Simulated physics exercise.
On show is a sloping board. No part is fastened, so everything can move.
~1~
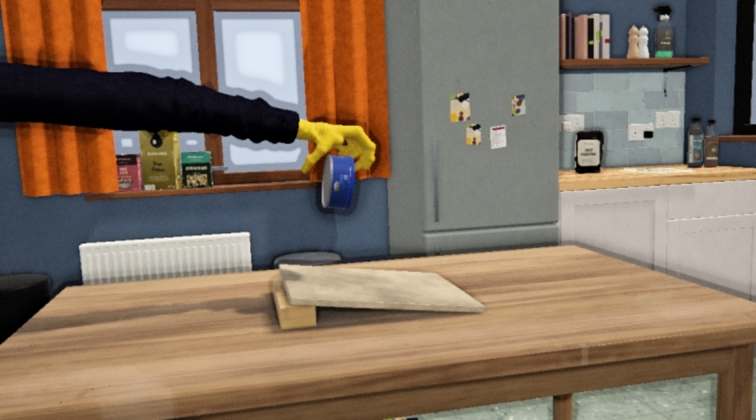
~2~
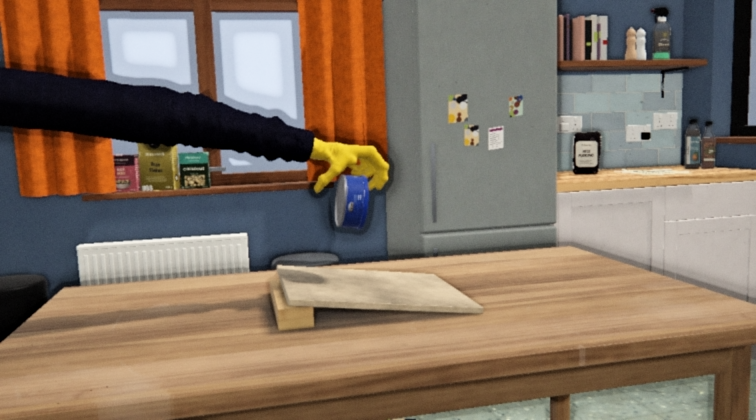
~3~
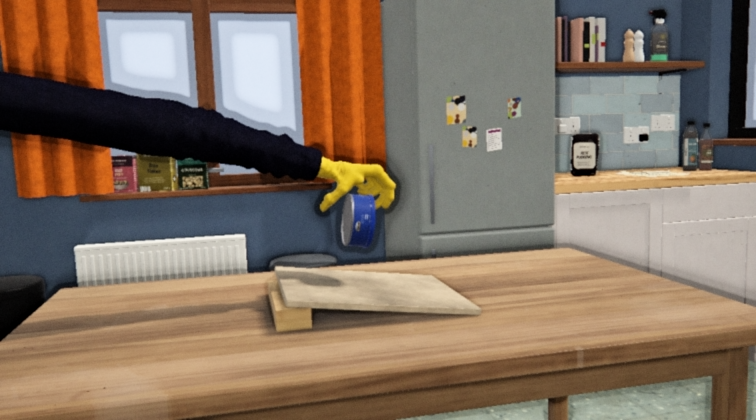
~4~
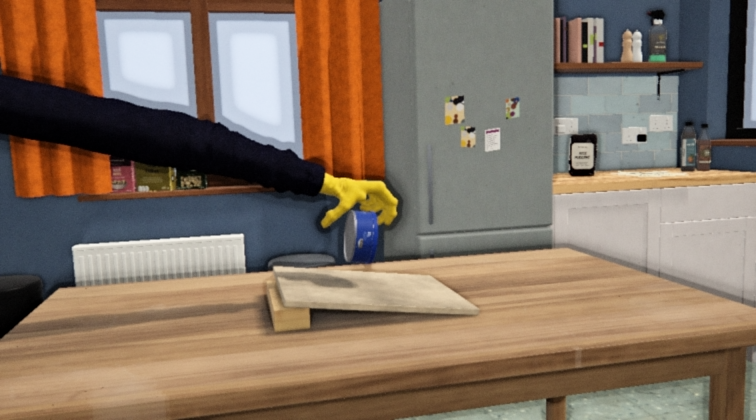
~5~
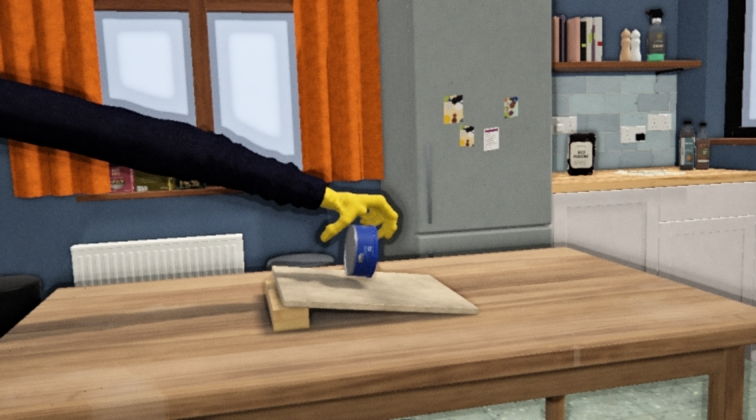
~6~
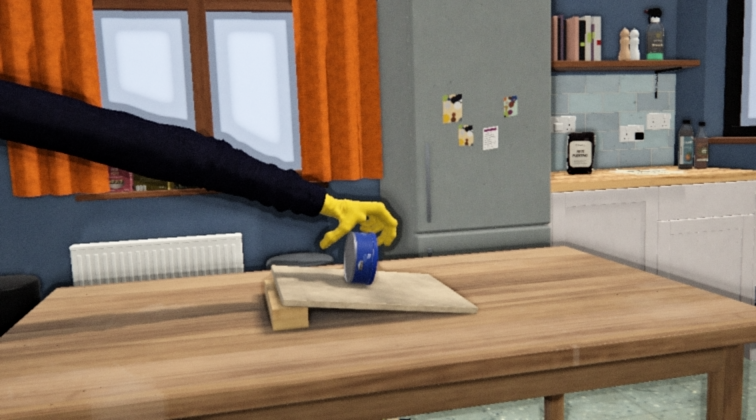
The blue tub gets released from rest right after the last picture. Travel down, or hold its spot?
So it just sticks, no fuss.
Then, 0.20 s on from there, no change.
Then, 0.40 s on from there, blue tub resting near (360, 258).
In the end, it is unmoved. At the end, from the last picture's camera, blue tub near (360, 258). The blue tub remains at rest.
